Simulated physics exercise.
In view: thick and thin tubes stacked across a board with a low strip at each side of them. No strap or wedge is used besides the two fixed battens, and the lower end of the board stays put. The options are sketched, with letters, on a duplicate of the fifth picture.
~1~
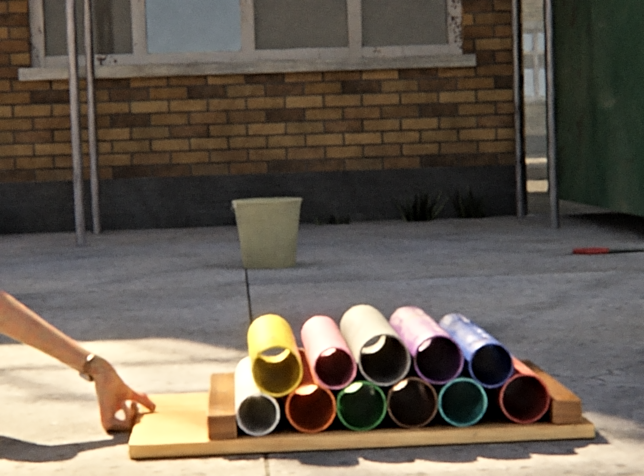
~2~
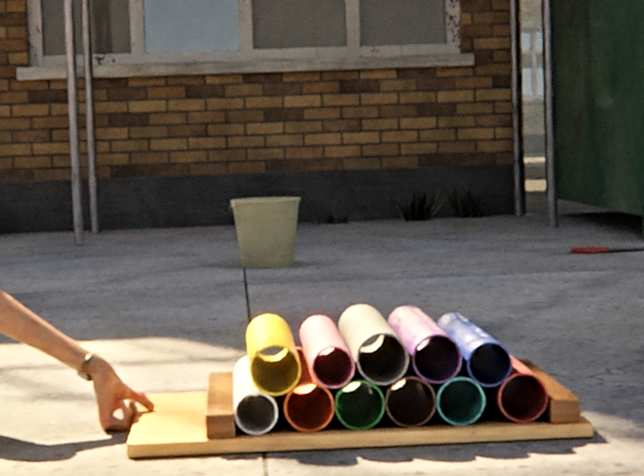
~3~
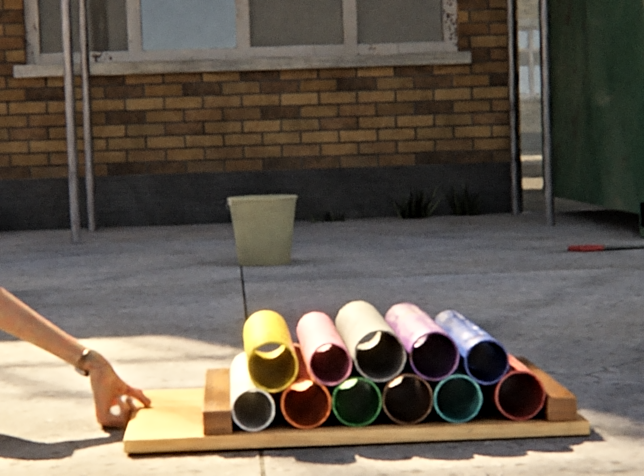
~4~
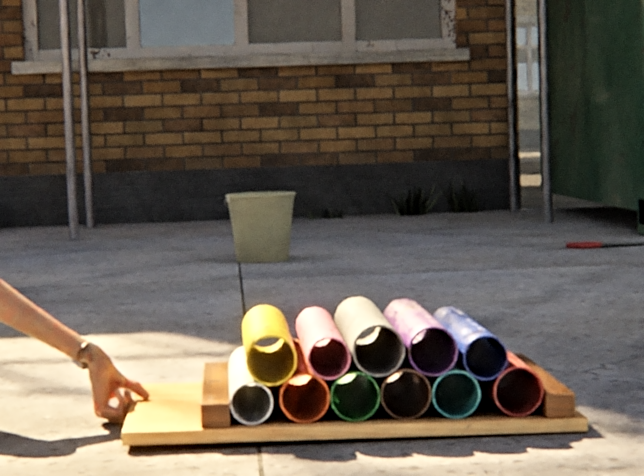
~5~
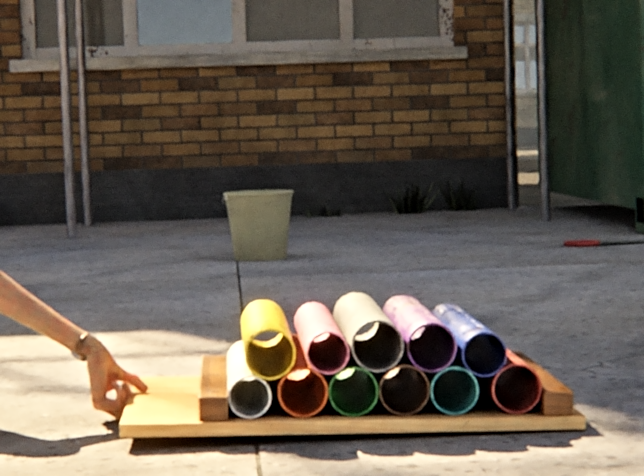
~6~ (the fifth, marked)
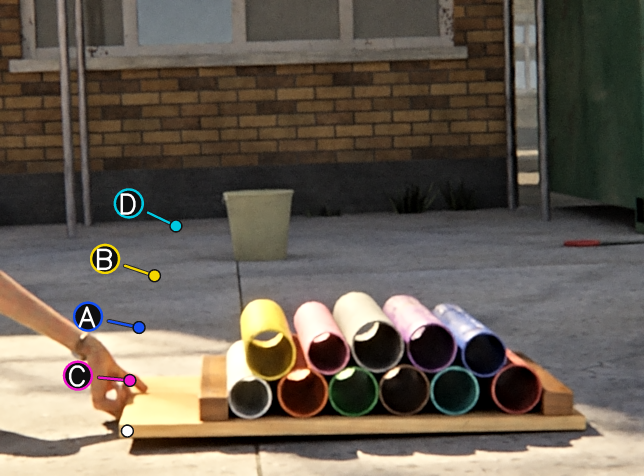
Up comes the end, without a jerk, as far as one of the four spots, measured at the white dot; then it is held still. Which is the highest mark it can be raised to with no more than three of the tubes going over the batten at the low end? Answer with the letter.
At most to D.
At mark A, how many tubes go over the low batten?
It comes to none.
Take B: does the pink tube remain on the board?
Yes, with B.
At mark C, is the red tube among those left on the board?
The red tube: Yes.
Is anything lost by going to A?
At A: No.
On the marked copy, A at (139, 328); B at (154, 276); C at (130, 381); D at (176, 226); the white dot at (127, 431).
With D. Early on, board at 16°.
Further on, board at 28°.
At the end, board at 28°, none over the low batten.
As for the rest, A none over the low batten; B none over the low batten; C none over the low batten.
